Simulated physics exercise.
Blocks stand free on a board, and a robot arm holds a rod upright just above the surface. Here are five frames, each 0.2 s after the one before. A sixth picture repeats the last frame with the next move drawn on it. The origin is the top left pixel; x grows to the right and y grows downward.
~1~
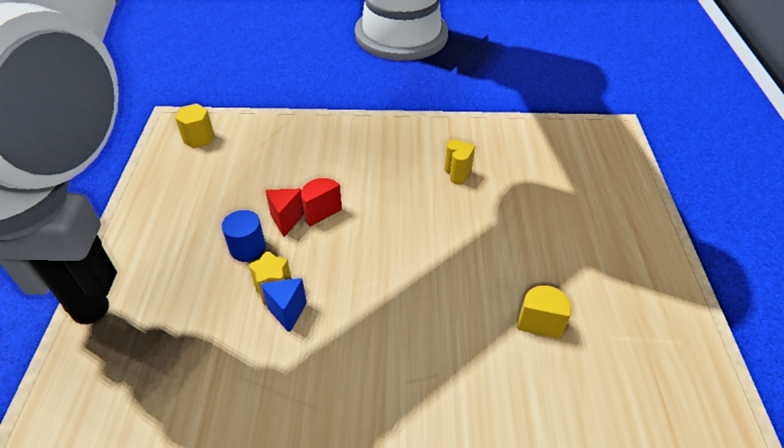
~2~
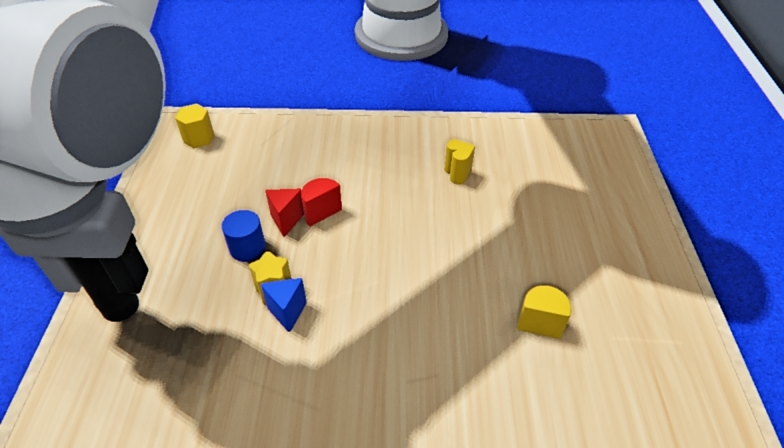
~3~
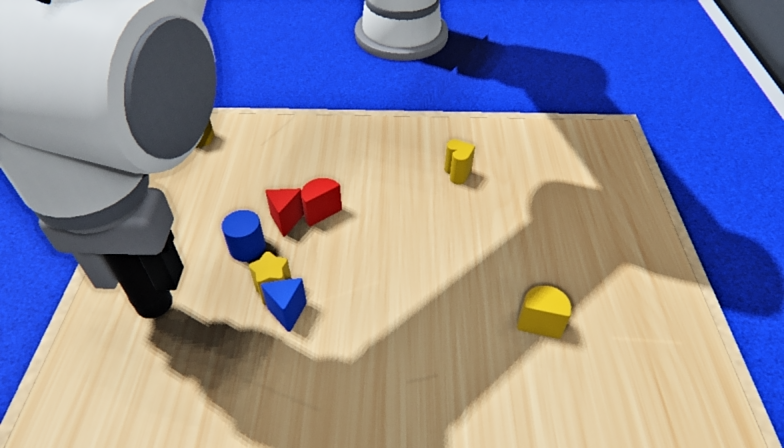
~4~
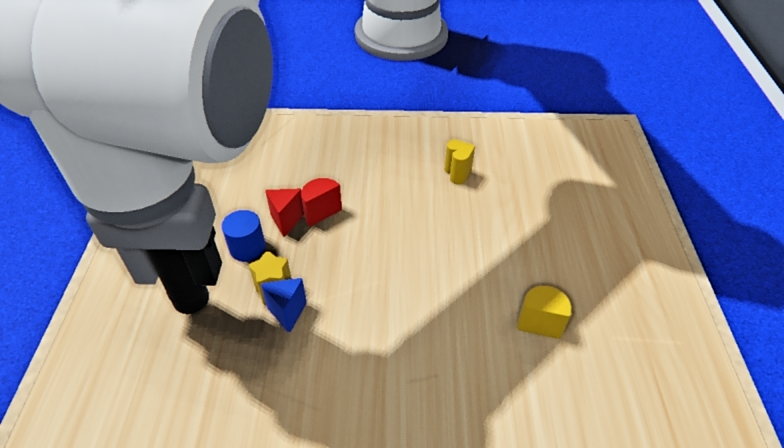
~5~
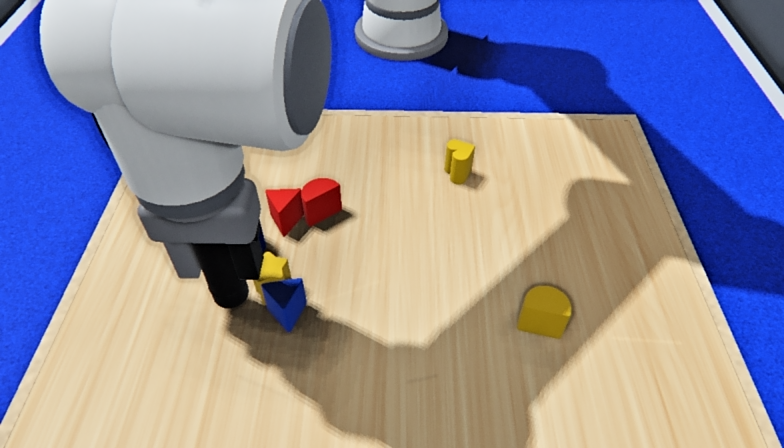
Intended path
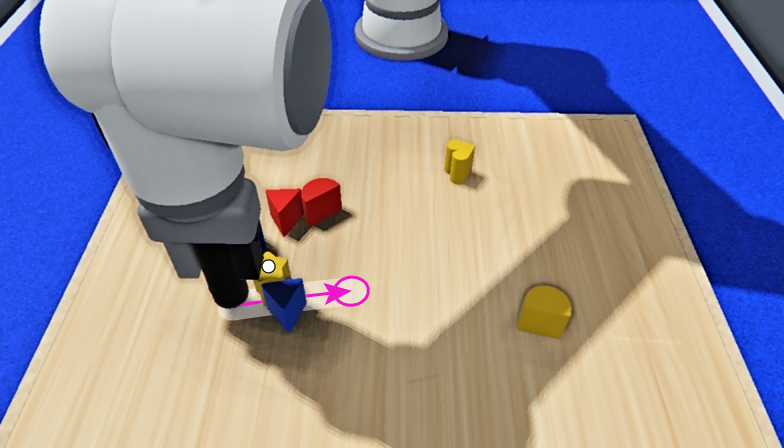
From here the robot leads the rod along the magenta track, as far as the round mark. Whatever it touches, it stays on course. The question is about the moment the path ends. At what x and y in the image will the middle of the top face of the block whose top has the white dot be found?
I predict (331, 243).
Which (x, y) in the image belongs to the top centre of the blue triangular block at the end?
It should be at (327, 295) by then.
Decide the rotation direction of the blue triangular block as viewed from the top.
Answer: Clockwise.
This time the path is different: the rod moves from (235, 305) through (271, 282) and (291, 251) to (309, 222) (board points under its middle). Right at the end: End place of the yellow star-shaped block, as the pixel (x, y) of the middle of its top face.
(307, 246)
The line goes from (235, 305) to (351, 291); the dot is on the yellow star-shaped block.
On the path given first. One third of the way, rod (274, 289); yellow star-shaped block (296, 257), turned 15° anticlockwise; blue triangular block (303, 294), turned 25° clockwise.
Two thirds of the way, rod (312, 285); yellow star-shaped block (322, 247), turned 40° anticlockwise; blue triangular block (320, 296), turned 90° clockwise.
At the end, rod (351, 280); blue disc unmoved; yellow star-shaped block (331, 243), turned 75° anticlockwise; blue triangular block (327, 295), turned 120° clockwise.
